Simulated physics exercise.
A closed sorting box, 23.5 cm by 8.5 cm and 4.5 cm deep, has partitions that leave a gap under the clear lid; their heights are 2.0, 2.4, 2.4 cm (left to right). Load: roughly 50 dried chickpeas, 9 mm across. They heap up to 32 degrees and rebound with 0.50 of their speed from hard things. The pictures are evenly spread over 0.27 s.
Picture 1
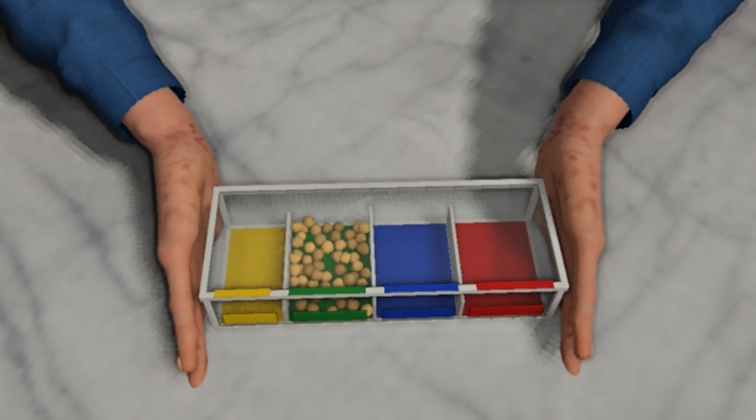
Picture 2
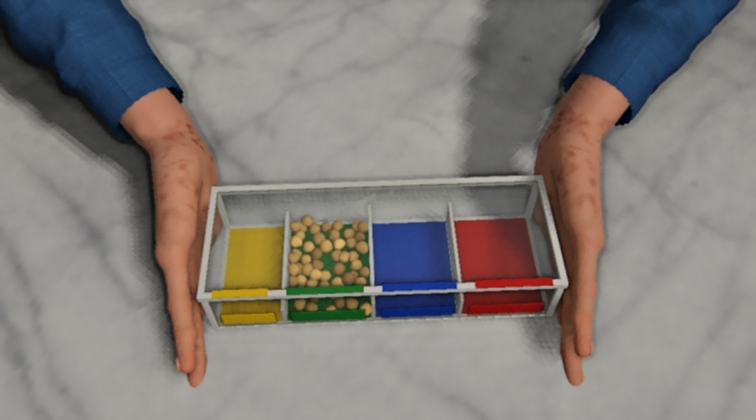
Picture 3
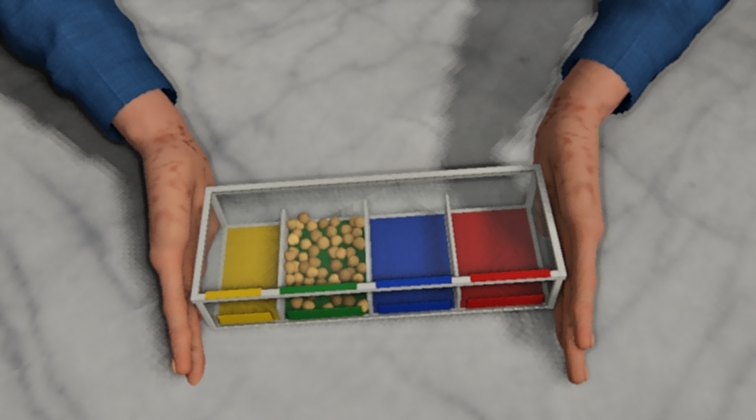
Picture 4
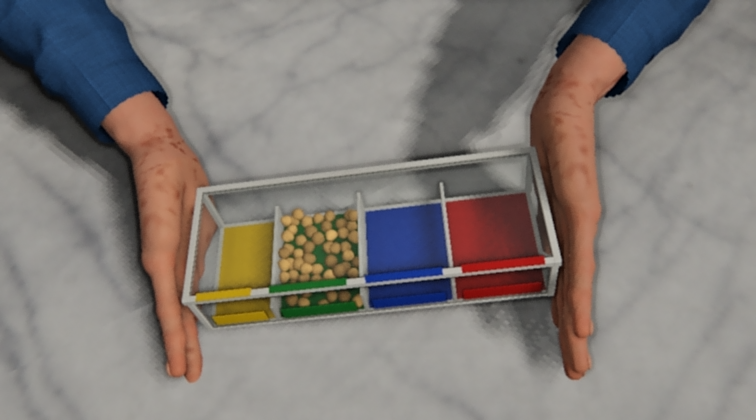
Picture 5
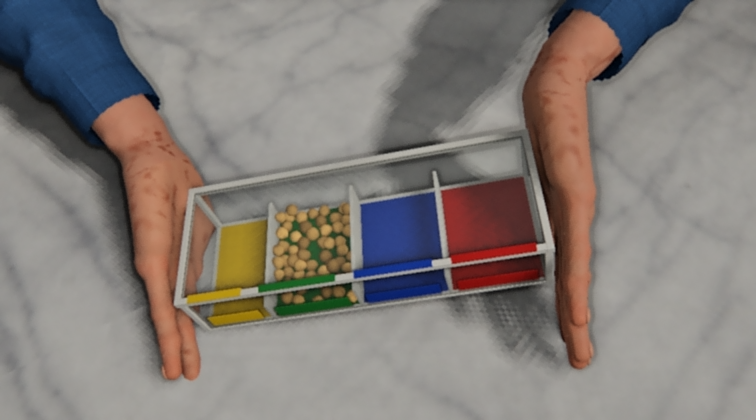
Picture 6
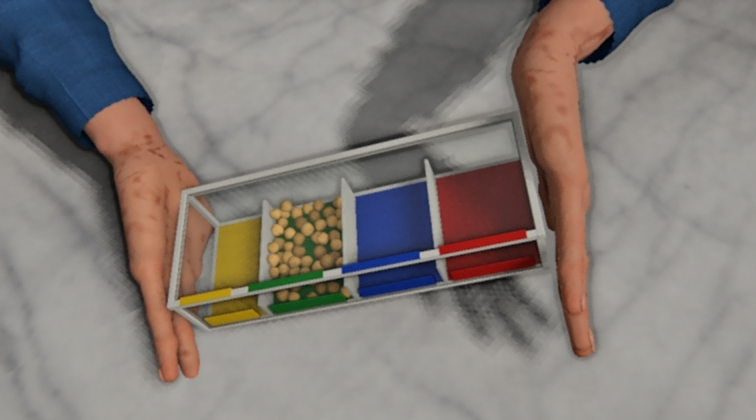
The footage shows two hands holding a clear box with yellow, green, blue and red compartments, small tan balls in the green one; the hands gradually tilt it, raising the right end, while the balls stay in the green section.
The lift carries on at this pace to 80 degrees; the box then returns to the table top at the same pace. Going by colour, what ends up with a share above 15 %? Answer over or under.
Red compartment: Under; blue compartment: Under; green compartment: Over; yellow compartment: Under.
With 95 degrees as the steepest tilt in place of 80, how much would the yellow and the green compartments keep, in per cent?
Yellow 65; green 35.
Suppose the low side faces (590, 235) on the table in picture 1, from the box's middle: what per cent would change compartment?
About 25 per cent.
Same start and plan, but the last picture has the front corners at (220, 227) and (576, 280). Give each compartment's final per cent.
Red 5, blue 0, green 95, yellow 0.
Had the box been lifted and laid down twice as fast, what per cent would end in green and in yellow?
Then: Green 55; yellow 45.
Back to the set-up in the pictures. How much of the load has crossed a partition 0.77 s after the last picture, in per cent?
Roughly 5 per cent.
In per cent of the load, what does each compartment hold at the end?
Red 0, blue 0, green 95, yellow 5.
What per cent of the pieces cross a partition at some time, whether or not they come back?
Roughly 5 per cent.
Then, 0.77 s after the last picture, tilt 79 degrees; green 95 %, yellow 5 %.
Then, 1.28 s after the last picture, tilt 34 degrees; green 95 %, yellow 5 %.
Then, 1.86 s after the last picture, tilt 0 degrees; green 95 %, yellow 5 %.
In the end, red 0 %, blue 0 %, green 95 %, yellow 5 %.
